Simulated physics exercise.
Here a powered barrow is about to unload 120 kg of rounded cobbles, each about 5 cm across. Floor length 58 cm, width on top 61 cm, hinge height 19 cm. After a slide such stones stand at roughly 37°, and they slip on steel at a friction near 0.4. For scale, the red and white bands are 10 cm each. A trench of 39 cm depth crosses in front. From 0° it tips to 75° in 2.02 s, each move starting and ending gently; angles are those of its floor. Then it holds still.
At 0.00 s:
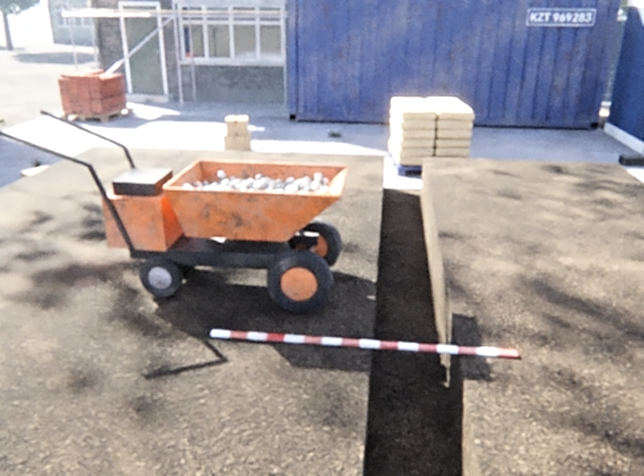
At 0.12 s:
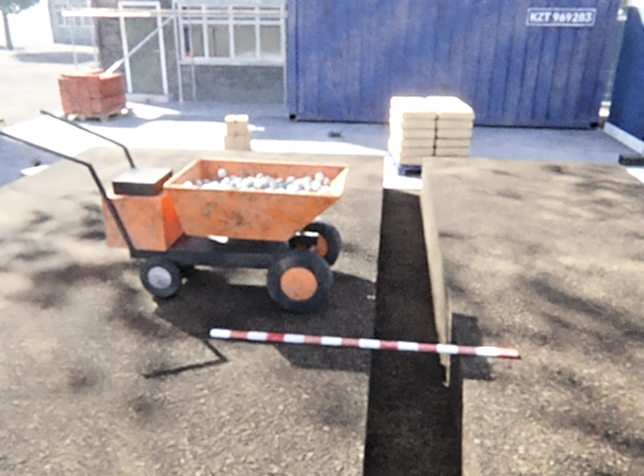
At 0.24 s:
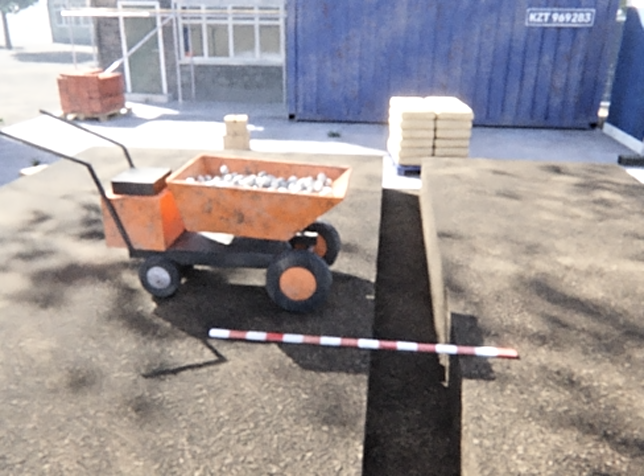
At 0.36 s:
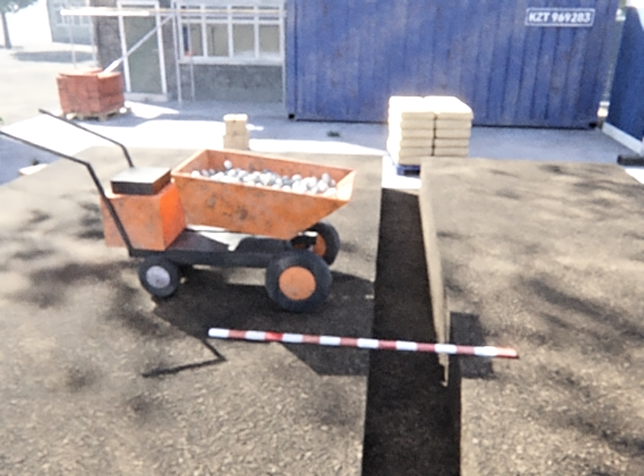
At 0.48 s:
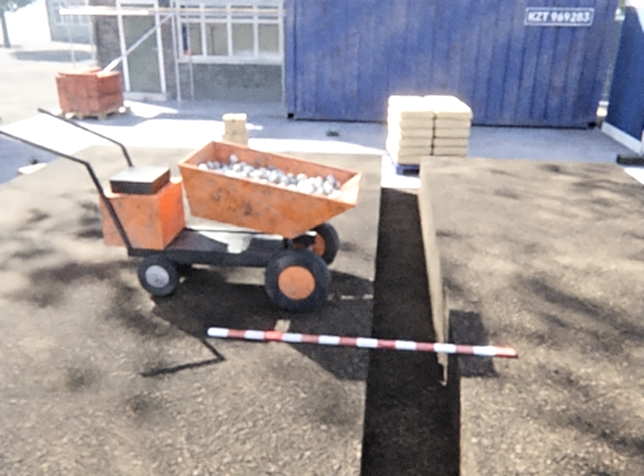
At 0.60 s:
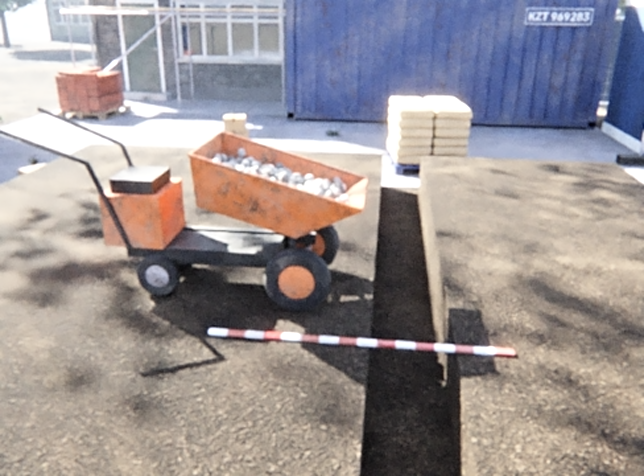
The orange tray of grey stones on a small wheeled barrow slowly tilted down toward the right, its back end lifting off the black base, while the wheels stayed still beside a dark trench.
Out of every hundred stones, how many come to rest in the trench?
Roughly 96 per cent ends in the trench.
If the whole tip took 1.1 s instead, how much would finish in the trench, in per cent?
In that case some 90 per cent.
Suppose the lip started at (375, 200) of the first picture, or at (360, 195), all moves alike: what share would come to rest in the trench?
Near 45 per cent from the first place, 70 from the second.
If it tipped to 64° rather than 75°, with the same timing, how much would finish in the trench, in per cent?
In that case some 90 per cent.
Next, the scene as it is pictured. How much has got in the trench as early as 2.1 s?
Some 80 per cent.
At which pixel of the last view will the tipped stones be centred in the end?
Around (417, 341).
After 1.5 s the floor is at 63°; 96 % in the tray, 4 % in the trench; the foremost stones are at (417, 276).
After 2.1 s the floor is at 75°; 17 % in the tray, 78 % in the trench, 4 % past the trench; the foremost stones are at (508, 313).
After 2.5 s the floor is at 75°; 1 % in the tray, 94 % in the trench, 4 % past the trench; the foremost stones are at (532, 317).
After 4.4 s the floor is at 75°; 0 % in the tray, 96 % in the trench, 4 % past the trench; the foremost stones are at (535, 317).
